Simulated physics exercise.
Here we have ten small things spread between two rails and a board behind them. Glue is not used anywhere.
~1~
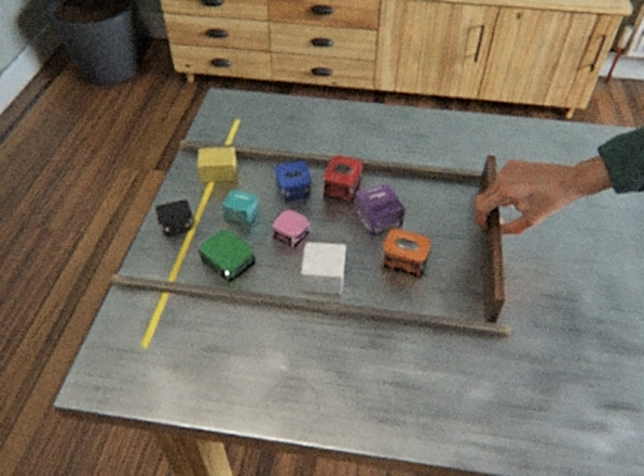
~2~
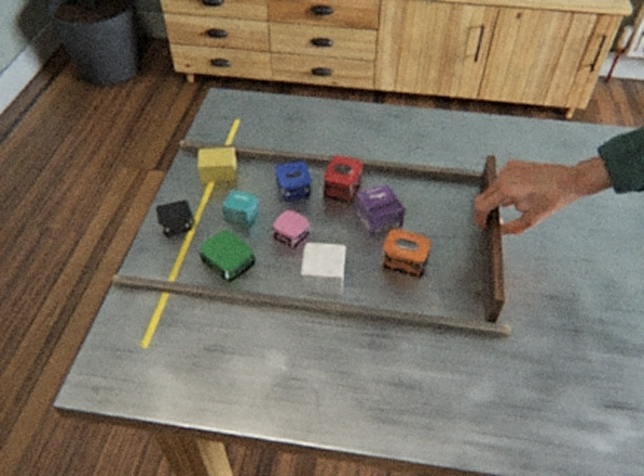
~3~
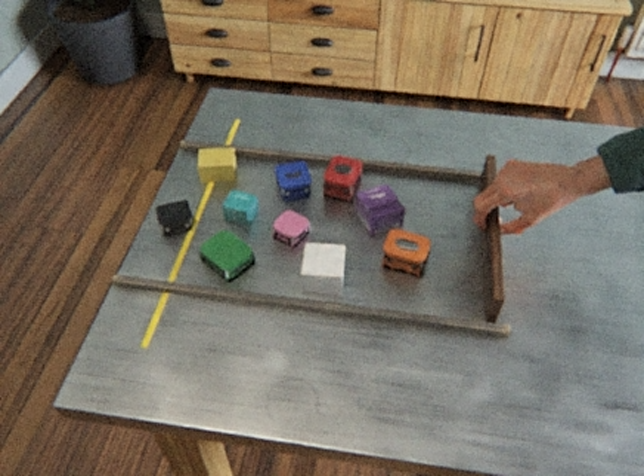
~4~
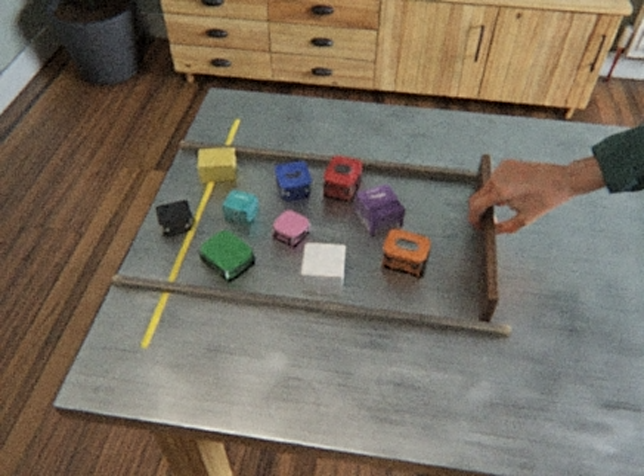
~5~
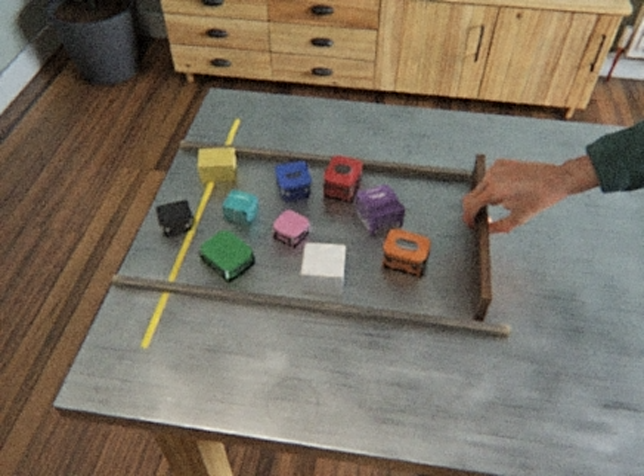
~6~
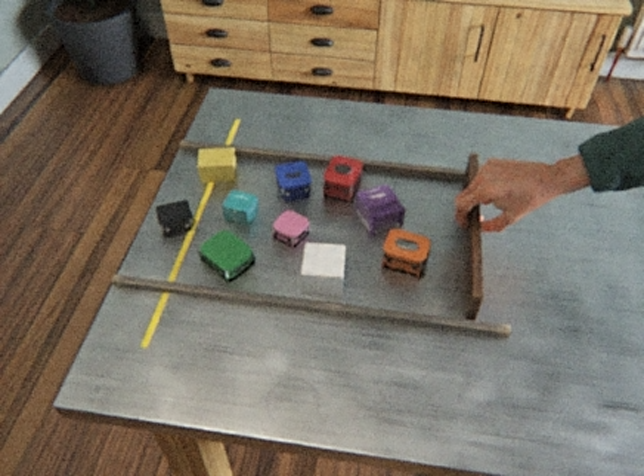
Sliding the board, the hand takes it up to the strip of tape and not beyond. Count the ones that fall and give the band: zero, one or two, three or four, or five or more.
Band: Three or four.
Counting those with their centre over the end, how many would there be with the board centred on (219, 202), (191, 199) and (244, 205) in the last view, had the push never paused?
Past the end: 2, 6 and 0.
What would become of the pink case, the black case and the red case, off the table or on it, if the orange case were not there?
In that case the pink case stays where it is, the black case stays where it is, the red case stays where it is.
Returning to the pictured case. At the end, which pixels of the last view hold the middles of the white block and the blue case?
(154, 259) and (171, 165), approximately.
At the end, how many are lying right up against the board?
That number would be 4.
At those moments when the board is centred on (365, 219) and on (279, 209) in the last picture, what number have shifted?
Counting first: 3, next 9.
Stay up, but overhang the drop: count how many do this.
Expected count: 2.
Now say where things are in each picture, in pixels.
The first frame shows black case (175, 218); yellow block (217, 165); turquoise box (240, 208); board (491, 233); tape (199, 213).
The second frame shows yellow block (217, 165); board (491, 233).
The third frame shows turquoise box (240, 208); pink case (291, 229).
The fourth frame shows black case (175, 219); blue case (294, 182).
The fifth frame shows yellow block (217, 165); red case (343, 179).
The sixth frame shows black case (175, 219); yellow block (217, 165); turquoise box (240, 208); board (472, 231); tape (199, 213).
Early on, none off yet; black case at rest near (175, 219); yellow block at rest near (217, 165); turquoise box at rest near (240, 208).
Finally, the number that fall off is three or four; lost, green case, turquoise box, yellow block and black case.
